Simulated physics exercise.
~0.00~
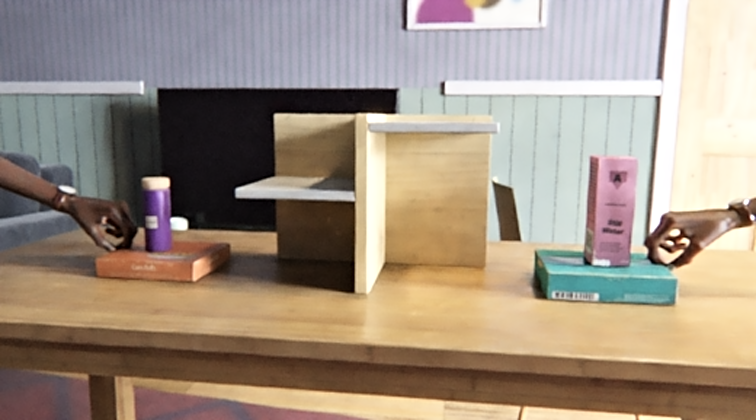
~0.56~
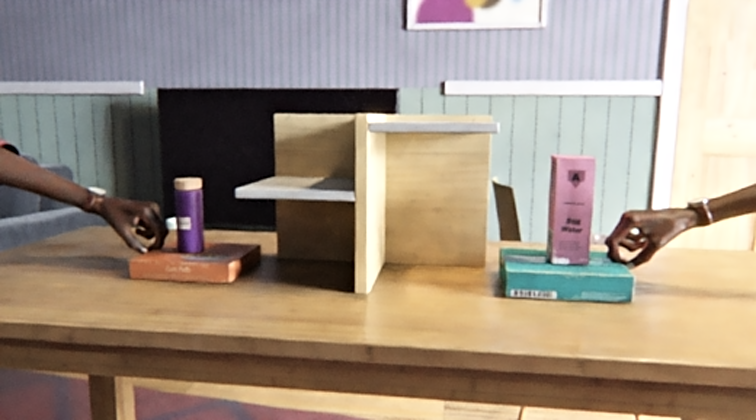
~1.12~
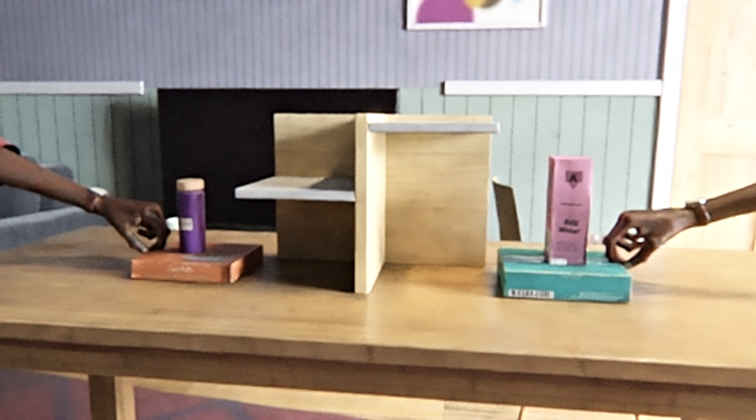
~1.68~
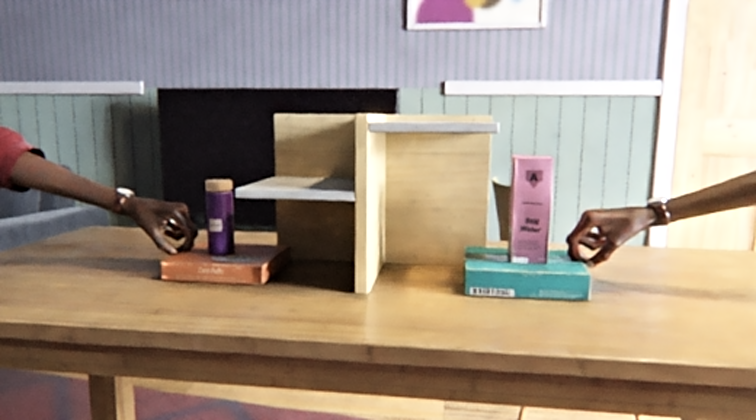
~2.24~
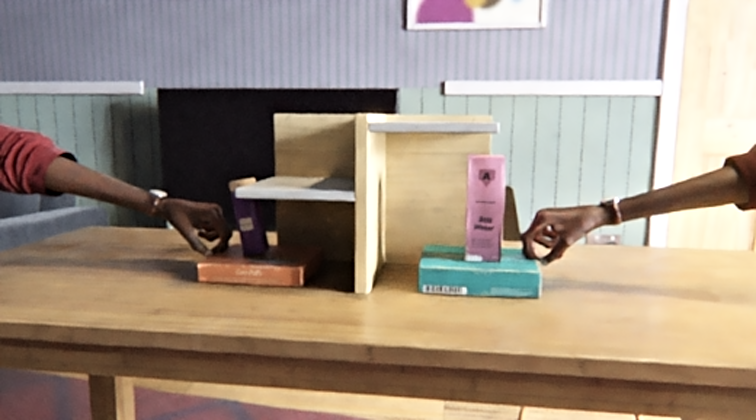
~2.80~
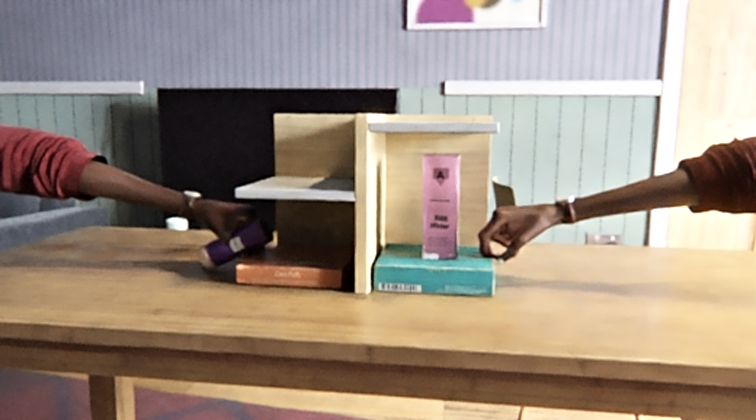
Two hands slide boxes inward; the pink carton clears its shelf, the purple bottle topples.
